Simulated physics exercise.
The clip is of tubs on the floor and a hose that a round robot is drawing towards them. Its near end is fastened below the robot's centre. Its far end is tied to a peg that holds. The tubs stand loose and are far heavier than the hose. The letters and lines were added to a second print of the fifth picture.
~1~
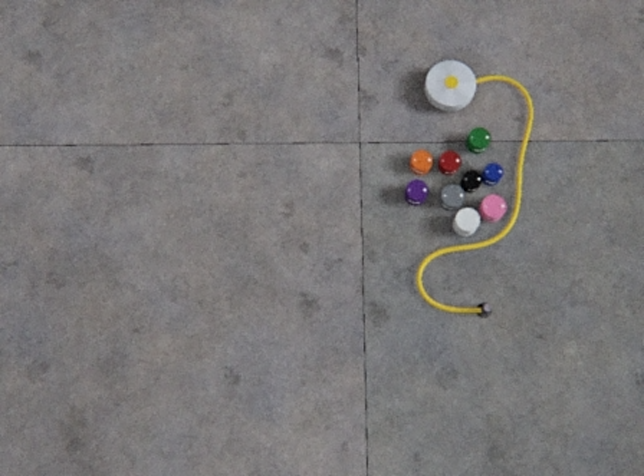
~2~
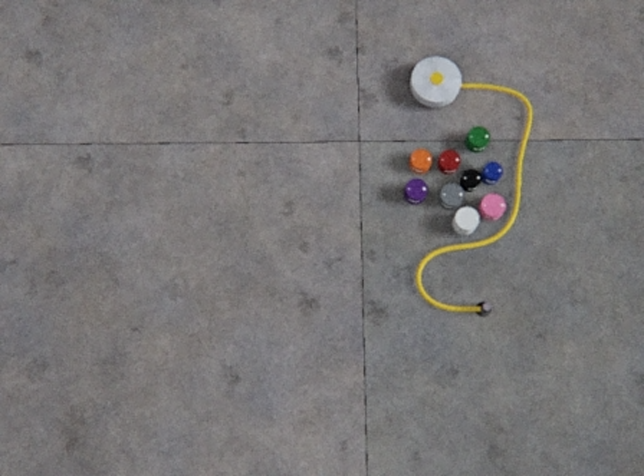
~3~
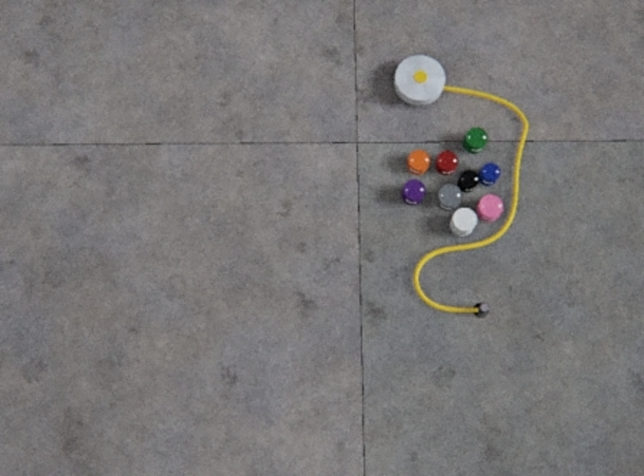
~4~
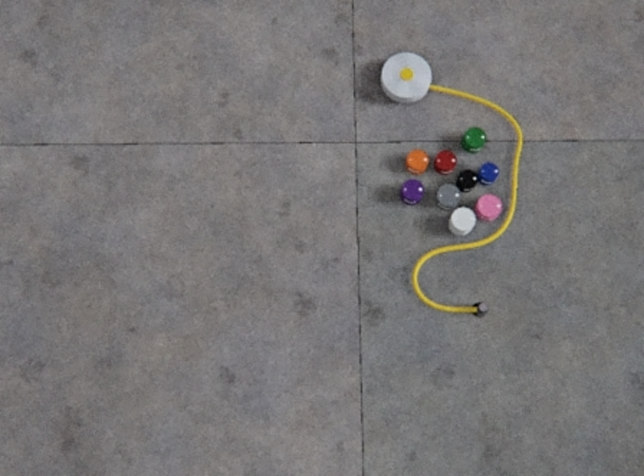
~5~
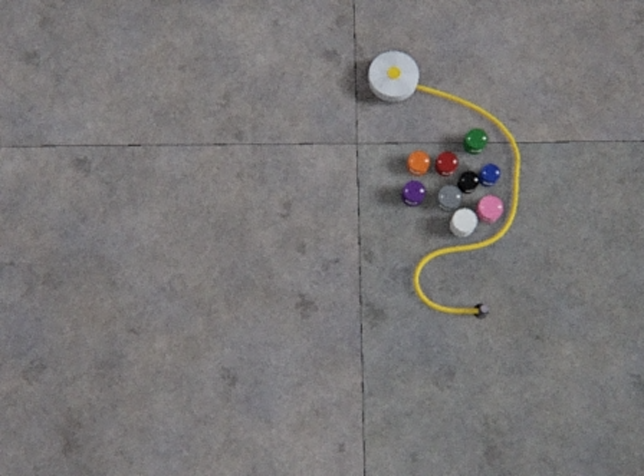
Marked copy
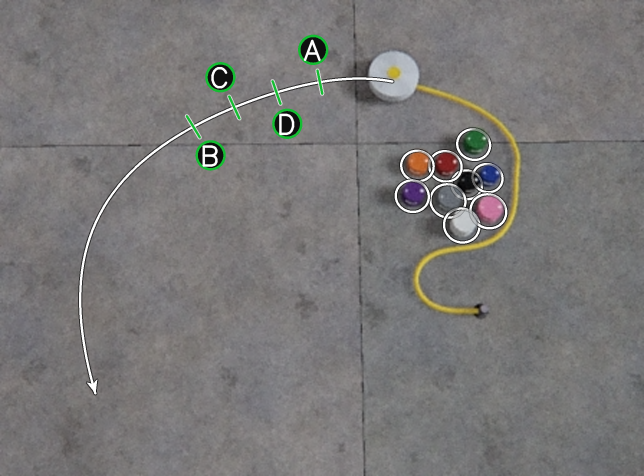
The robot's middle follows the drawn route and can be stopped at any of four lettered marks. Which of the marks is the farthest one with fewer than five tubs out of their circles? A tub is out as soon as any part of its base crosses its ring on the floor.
At C, and not beyond.
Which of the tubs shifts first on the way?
The green tub.
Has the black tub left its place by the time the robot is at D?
No.
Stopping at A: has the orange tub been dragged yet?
No.
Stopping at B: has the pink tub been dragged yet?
Yes.
On the marked copy, A at (320, 82); B at (193, 127); C at (234, 107); D at (277, 92); the route from (392, 82) via (155, 151) to (95, 394).
Following C. Soon after the start, robot (336, 76).
Later, robot (280, 87).
In the end, robot (233, 104); green tub (463, 153); one over the rings.
As for the rest, A is within the limit but short; B has seven over the rings; D is within the limit but short.
